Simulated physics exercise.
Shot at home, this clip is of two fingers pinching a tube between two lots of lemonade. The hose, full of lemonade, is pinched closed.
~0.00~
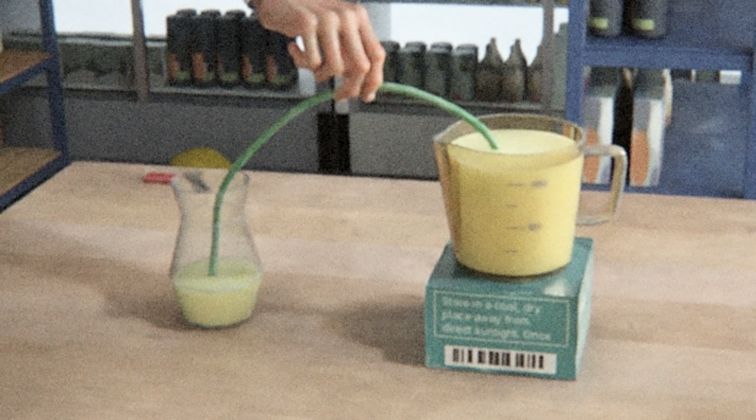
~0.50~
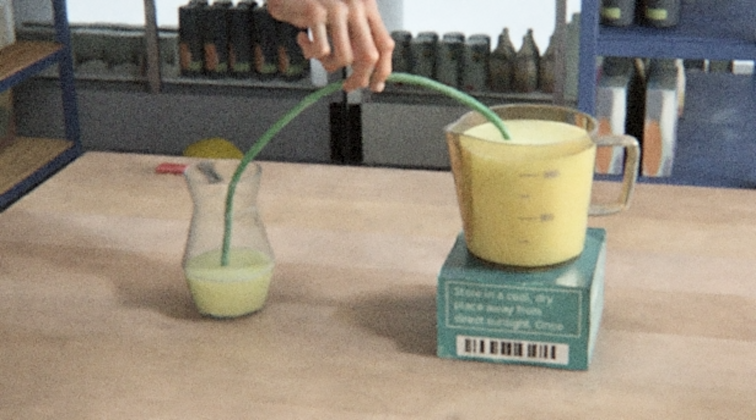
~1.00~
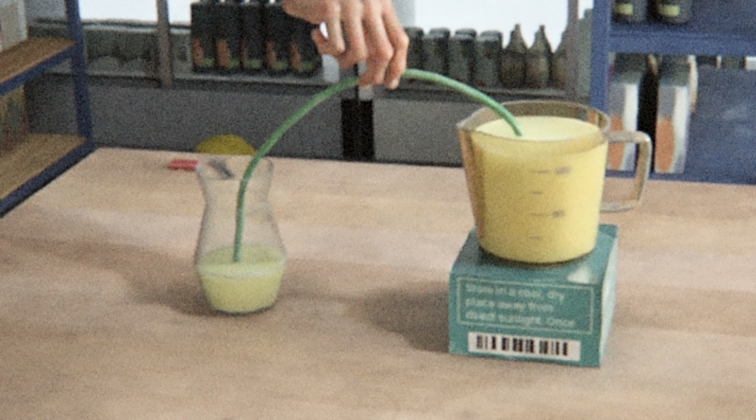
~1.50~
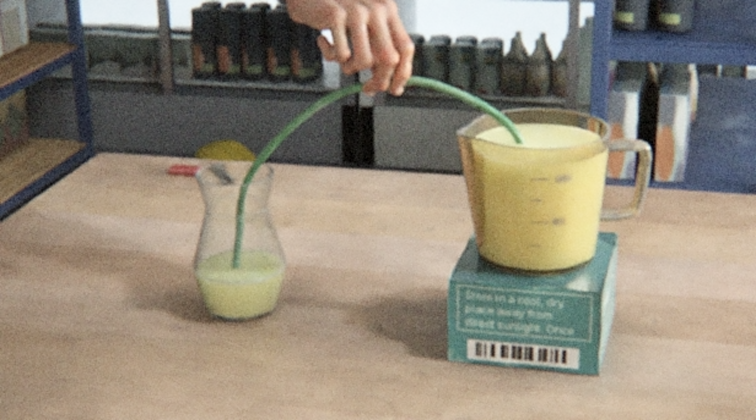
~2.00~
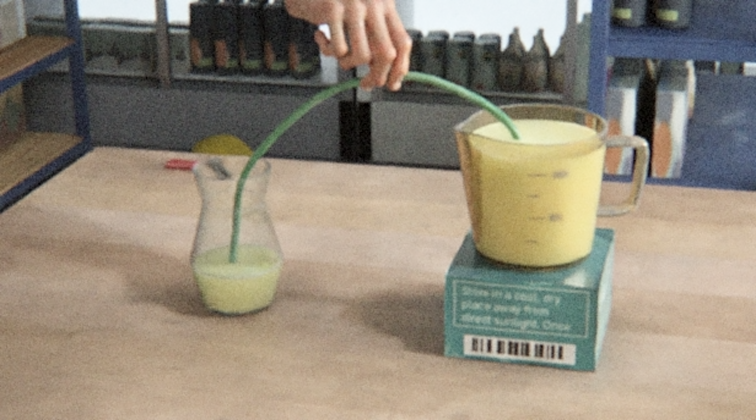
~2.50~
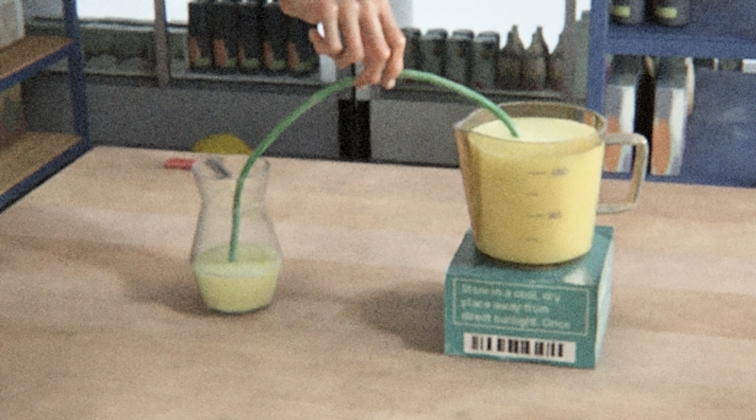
A hand pinches a green tube between a vase and a jug, and nothing flows.
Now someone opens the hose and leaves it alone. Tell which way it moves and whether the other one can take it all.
Flow: To the left; taker: Spills over.
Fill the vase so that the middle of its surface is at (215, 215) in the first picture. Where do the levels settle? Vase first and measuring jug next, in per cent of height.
100 % then 45 %, roughly.
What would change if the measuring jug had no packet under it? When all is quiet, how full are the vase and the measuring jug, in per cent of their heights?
In the order asked, around 60 and then 70 per cent.
Around 8.0 s, the vase is about half full; the measuring jug is about three quarters full.
Around 20.0 s, the vase is full to the brim; the measuring jug is about half full; the lower one has lost some.
Around 45.0 s, the vase is full to the brim; the measuring jug is about half full; the lower one has lost some; the two surfaces are level.
